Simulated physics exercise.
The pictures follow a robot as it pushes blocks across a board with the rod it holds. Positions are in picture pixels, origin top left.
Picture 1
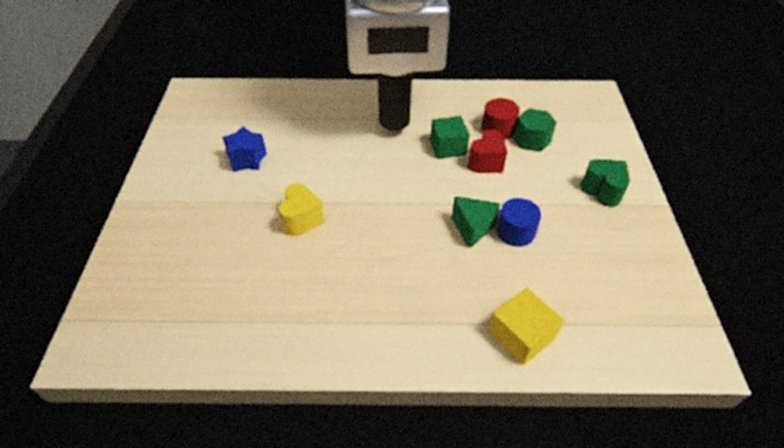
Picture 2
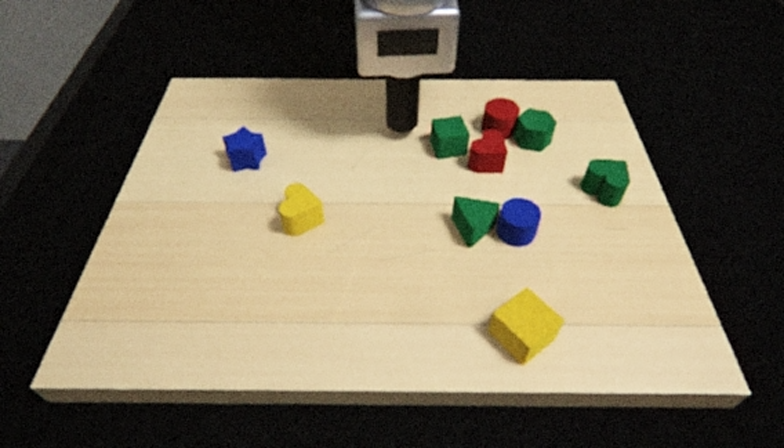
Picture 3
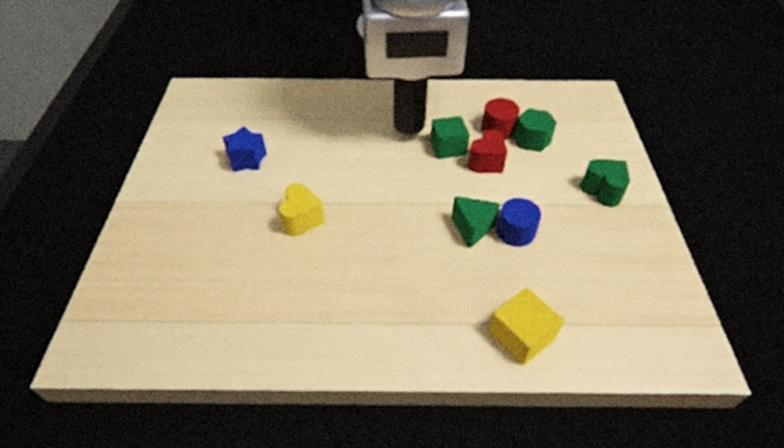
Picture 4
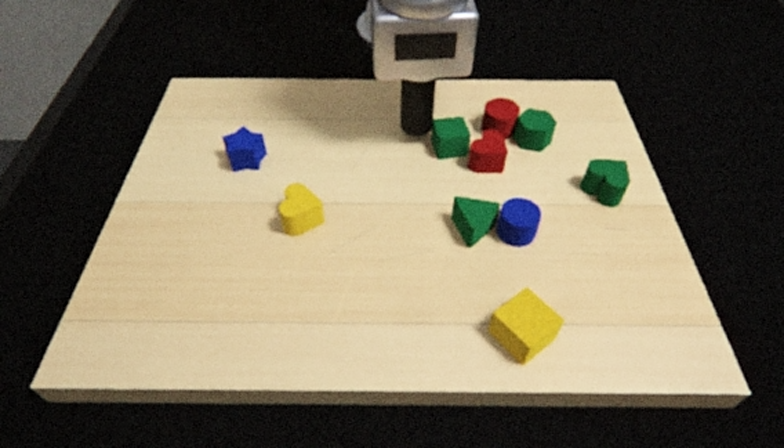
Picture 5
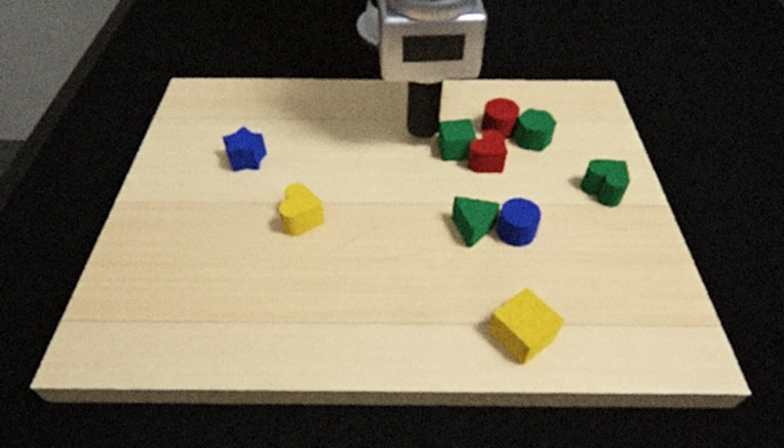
To begin with, a robotic arm's dark rod stands near the back of a wooden board scattered with red, green, blue and yellow blocks. The rod moves slowly right toward the green square block, then nudges it slightly right, closer to the red heart block, while the other blocks stay still.
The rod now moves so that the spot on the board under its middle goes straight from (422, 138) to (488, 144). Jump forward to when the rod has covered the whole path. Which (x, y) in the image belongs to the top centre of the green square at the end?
Its top centre is at about (509, 143).
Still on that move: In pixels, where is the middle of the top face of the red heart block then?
My prediction: (517, 166).
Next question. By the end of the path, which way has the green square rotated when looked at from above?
The green square rotates clockwise.
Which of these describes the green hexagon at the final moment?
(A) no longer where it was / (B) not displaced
B
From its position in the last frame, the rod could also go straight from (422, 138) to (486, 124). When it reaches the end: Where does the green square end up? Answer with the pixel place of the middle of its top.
At the end it should sit near (480, 128).
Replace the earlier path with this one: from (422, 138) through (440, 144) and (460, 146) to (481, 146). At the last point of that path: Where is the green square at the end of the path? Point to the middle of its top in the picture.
The answer is (507, 144).
What follows on the original path. Halfway along, rod (457, 132); green square (487, 137), turned 30° clockwise; red heart block (509, 156).
At the end, rod (490, 134); green square (509, 143), turned 75° clockwise; red heart block (517, 166), turned 25° clockwise; red cylinder (508, 105); green hexagon unmoved.
